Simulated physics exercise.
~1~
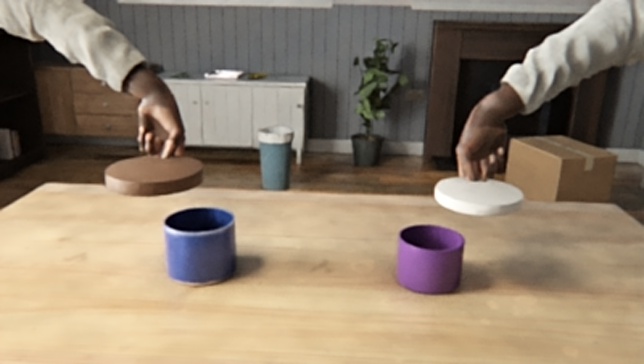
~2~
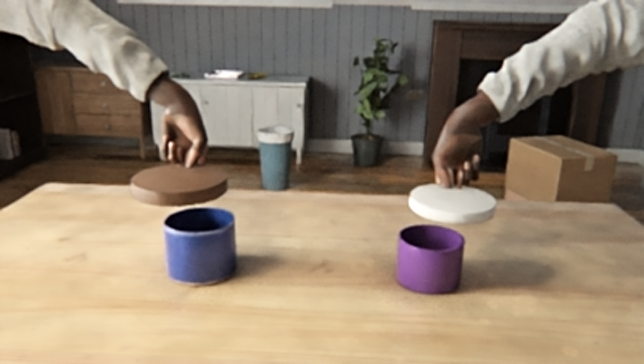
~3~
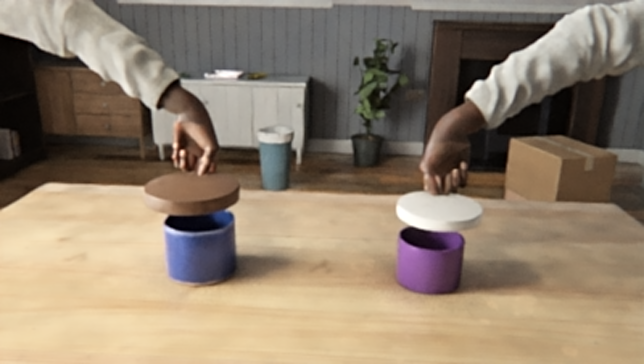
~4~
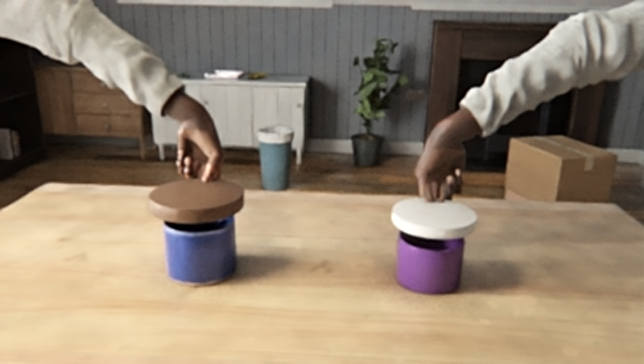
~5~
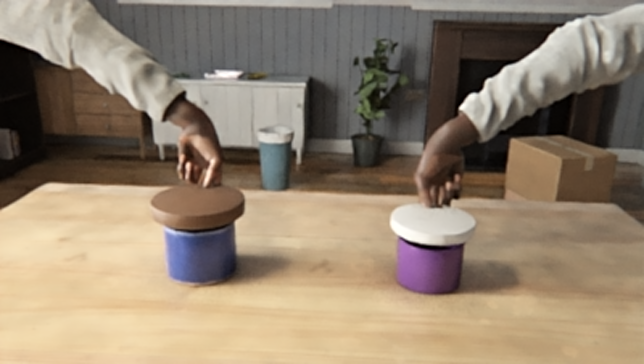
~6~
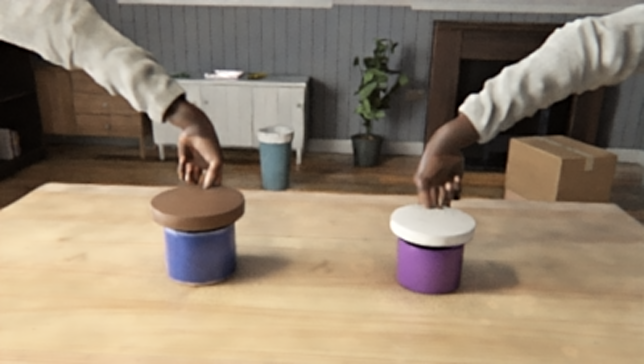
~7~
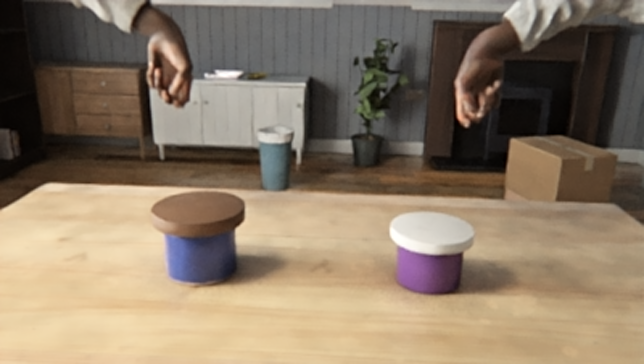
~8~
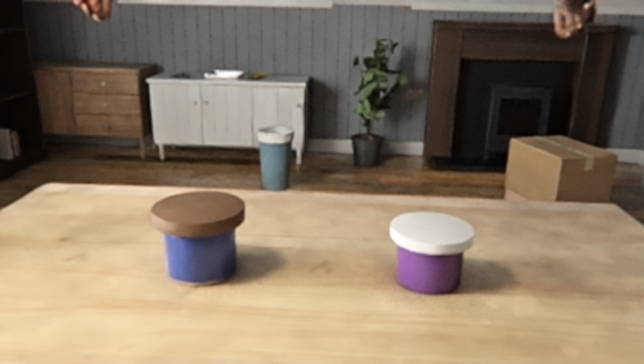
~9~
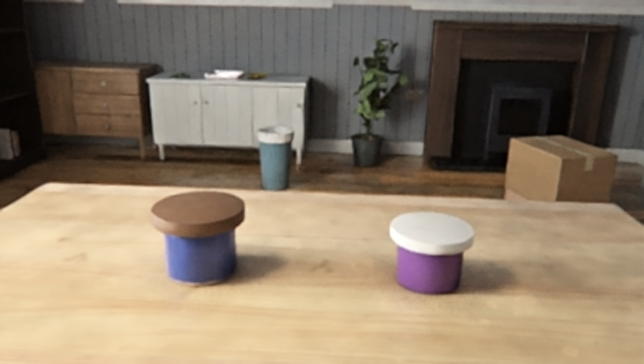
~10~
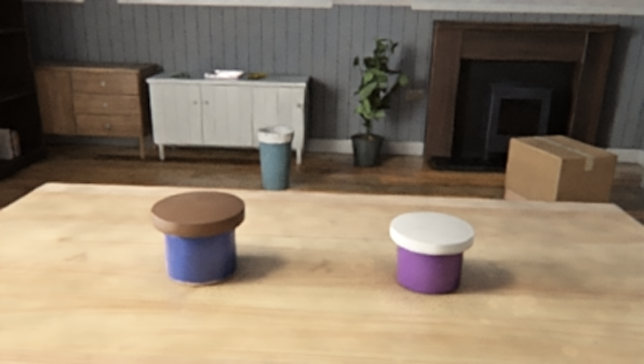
Two hands in pale, loose sleeves reach in from the upper left and upper right over a light wooden table, seen from the front and slightly above in a grey-panelled room with a plant, cabinets and a fireplace behind. The left hand holds a brown disc above an open blue container, and the right holds a white disc above an open purple one. The discs move inward over the openings, then sink onto the rims. Both hands let go and draw back upward out of view. The brown and white discs stay resting on the rims, covering both containers.
